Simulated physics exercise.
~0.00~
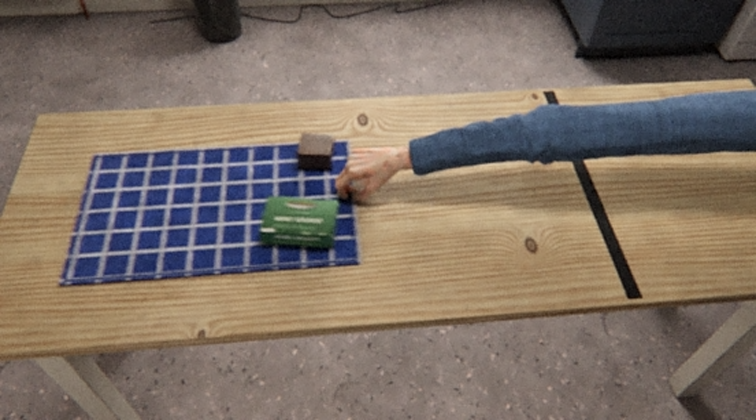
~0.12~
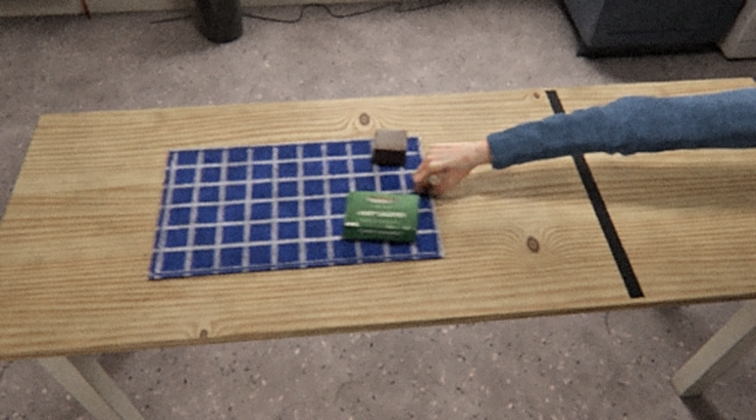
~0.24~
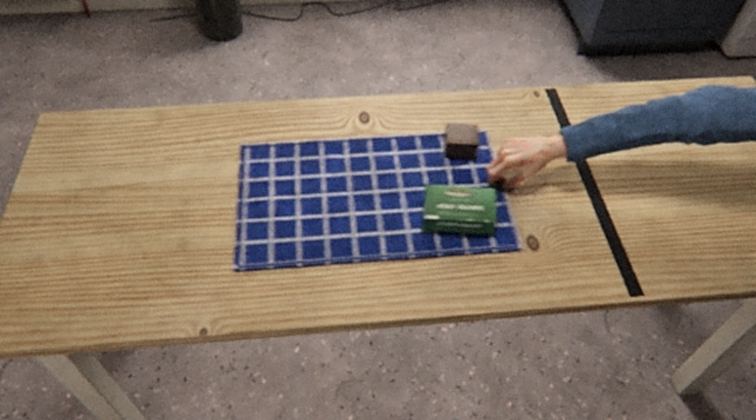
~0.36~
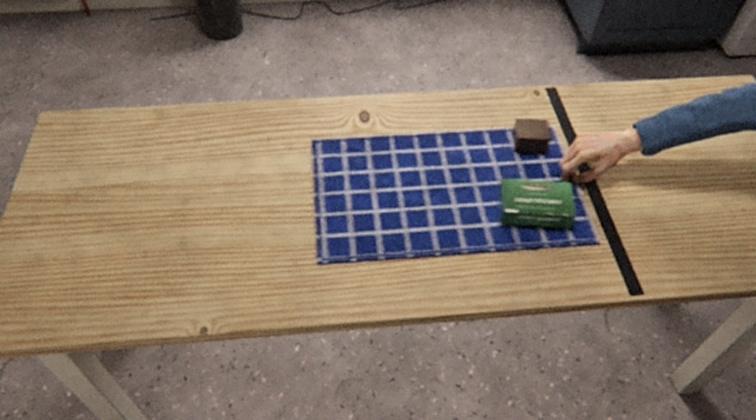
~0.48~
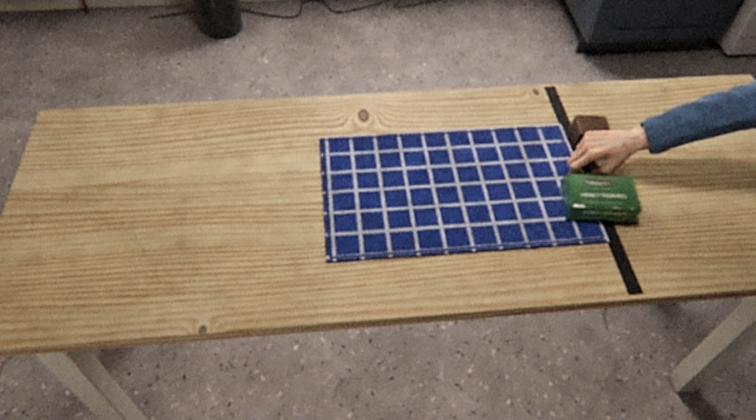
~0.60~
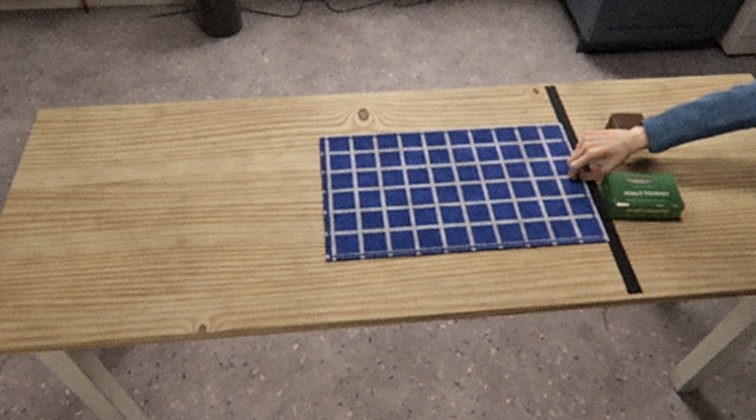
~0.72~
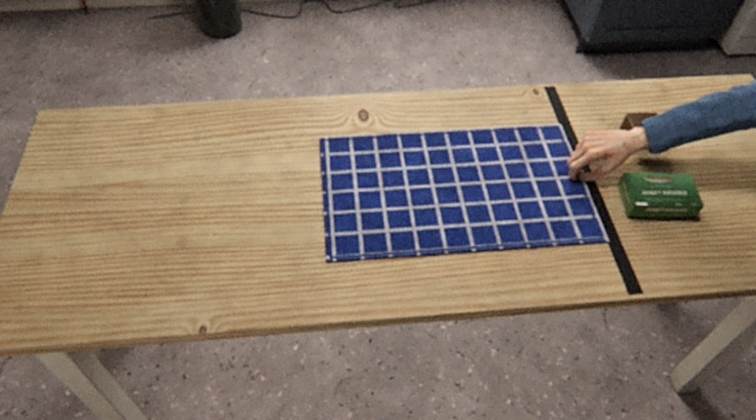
A blue checked tea towel lies on a pale wooden table, seen from above at a slight sway, with a small brown block and a green packet resting near its right edge. A hand in a blue sleeve grips that edge and pulls the towel steadily right, carrying both things toward a strip of black tape. The hand stops as the hem reaches the tape, and the towel halts. The block slides off ahead, and the packet follows over the hem. Both end on the bare wood right of the tape, the block partly behind the arm.
